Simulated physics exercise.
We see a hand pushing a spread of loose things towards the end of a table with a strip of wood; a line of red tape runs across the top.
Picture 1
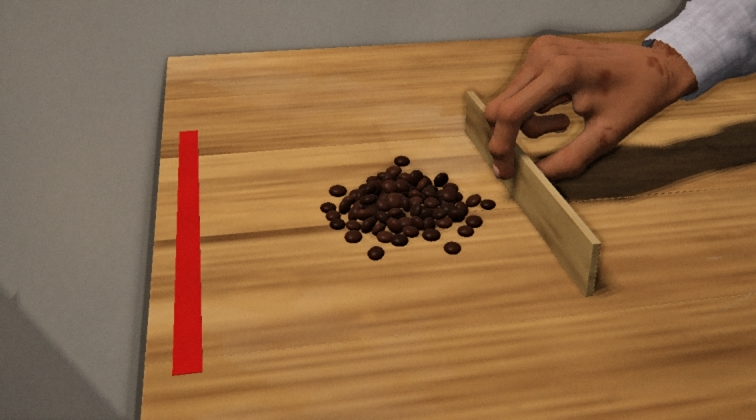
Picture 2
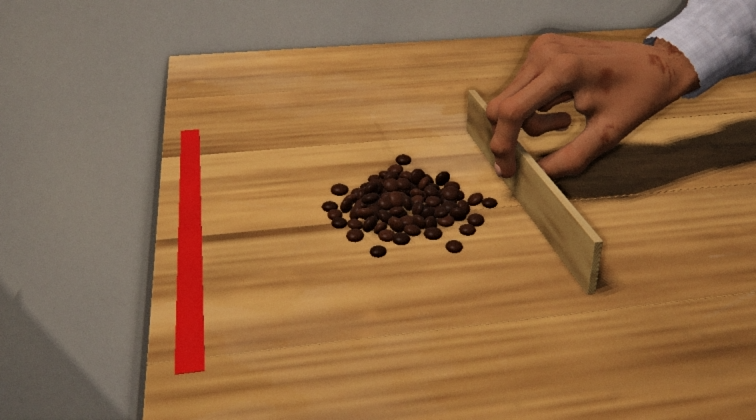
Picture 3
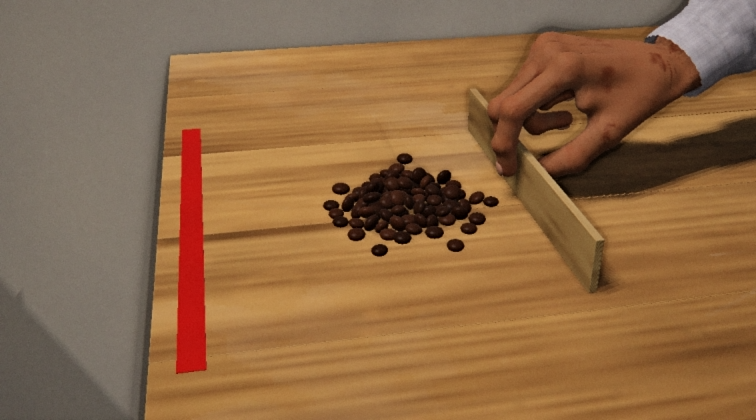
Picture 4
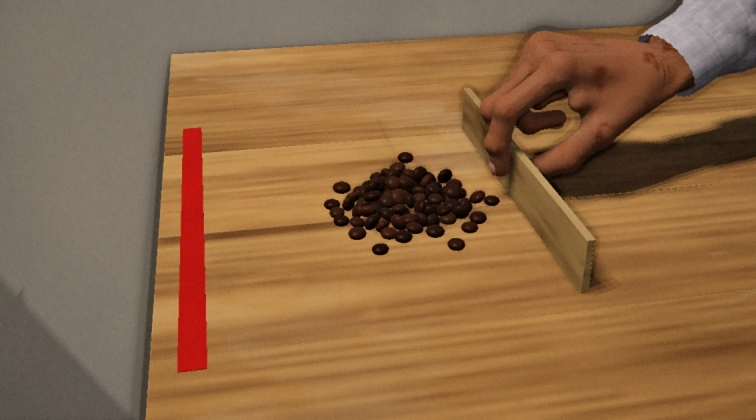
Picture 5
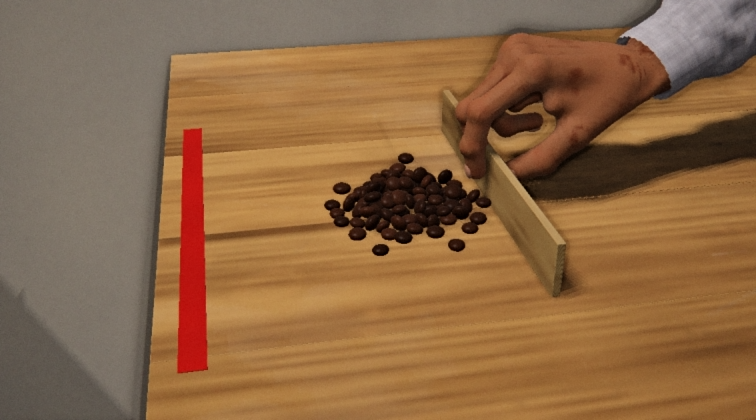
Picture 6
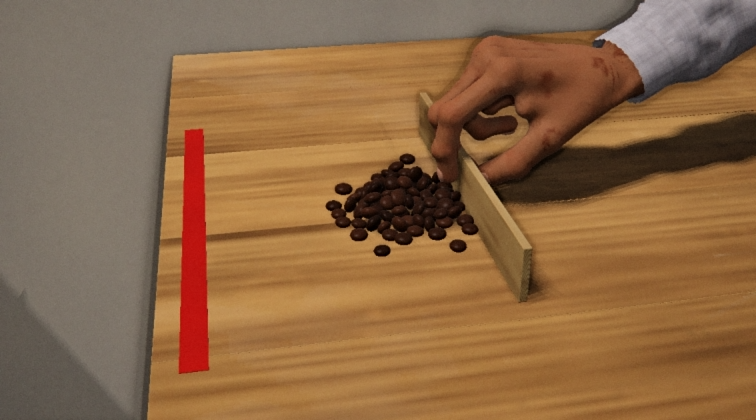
A hand in a pale blue cuff holds an upright strip of wood, nearly still at first, then slides it left into the near side of a heap, nudging a few pieces along. The heap of flat, dark brown chocolate drops sits mid-table, with red tape at left beside the edge. The wooden tabletop, against grey, is seen from above at an angle, the view drifting very slightly.
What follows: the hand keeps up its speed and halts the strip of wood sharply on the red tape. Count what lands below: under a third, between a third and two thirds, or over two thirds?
Lost: More than two thirds of the heap.
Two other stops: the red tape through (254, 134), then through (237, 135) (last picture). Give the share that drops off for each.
Roughly 10 per cent, and 20 per cent.
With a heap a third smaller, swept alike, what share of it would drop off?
Roughly 80 in a hundred.
Soon, strip of wood still moving, near (320, 168); heap all on the table, its front near (227, 222).
A while on, strip of wood stopped at the red tape; heap most over the edge.
Finally, strip of wood stopped at the red tape; heap most over the edge.
